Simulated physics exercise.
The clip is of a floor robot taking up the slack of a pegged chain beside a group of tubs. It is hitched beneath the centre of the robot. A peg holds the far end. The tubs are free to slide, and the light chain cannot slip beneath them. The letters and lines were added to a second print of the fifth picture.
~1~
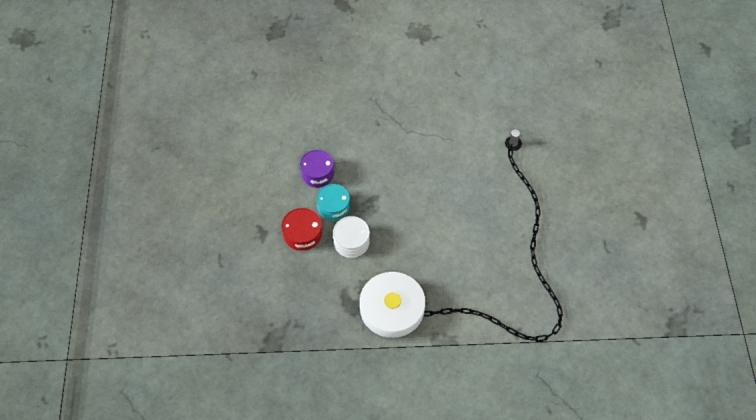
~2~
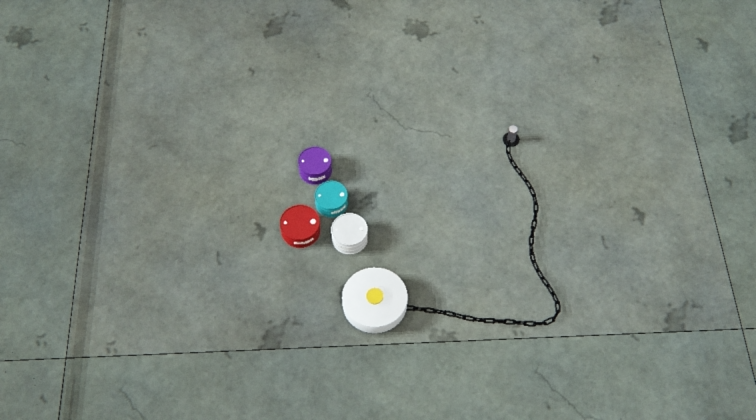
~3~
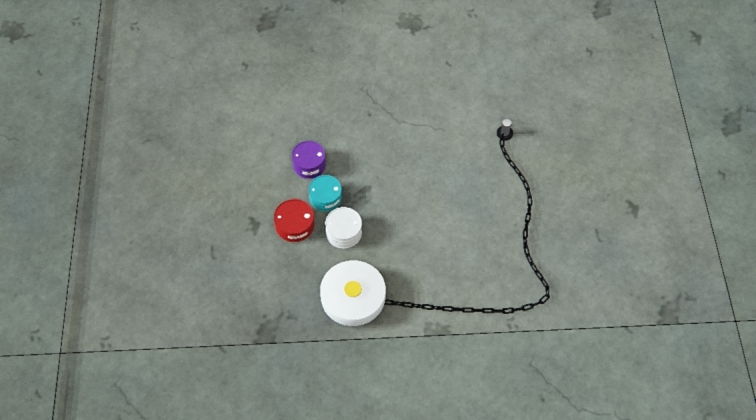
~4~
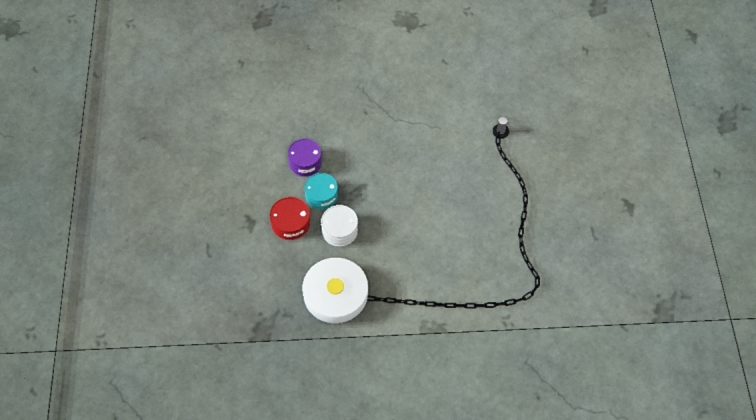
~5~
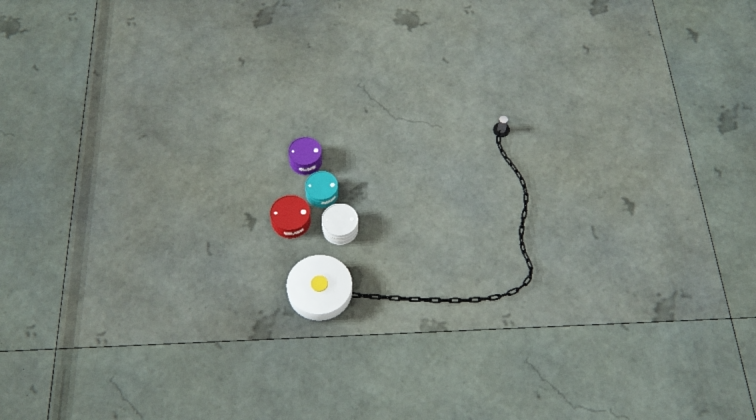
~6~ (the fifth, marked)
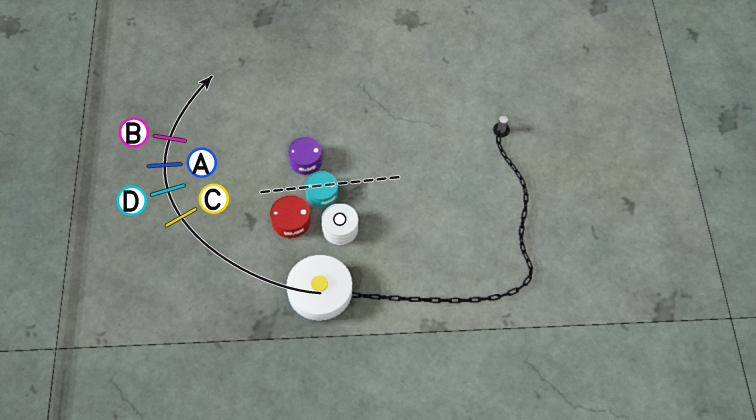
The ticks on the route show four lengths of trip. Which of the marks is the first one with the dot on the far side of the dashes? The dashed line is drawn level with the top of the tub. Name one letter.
Up to mark B.
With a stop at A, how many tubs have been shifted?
Four.
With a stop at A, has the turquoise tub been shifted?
Yes.
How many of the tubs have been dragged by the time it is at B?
Four.
On the marked copy, A at (165, 165); B at (170, 138); C at (181, 217); D at (168, 190); the dashed line at (329, 185); the route from (320, 293) via (174, 206) to (212, 77); the white dot at (340, 219).
Taking B. A third of the way, robot (230, 258); white tub (340, 224).
Two thirds of the way, robot (170, 197); white tub (336, 216).
When it is over, robot (168, 132); turquoise tub (318, 157); purple tub (295, 137); red tub (292, 177); white tub (329, 183); the dot on the white tub is over the dashed line.
As for the rest, A leaves the dotted tub short, at (329, 194); C leaves the dotted tub short, at (340, 224); D leaves the dotted tub short, at (332, 207).
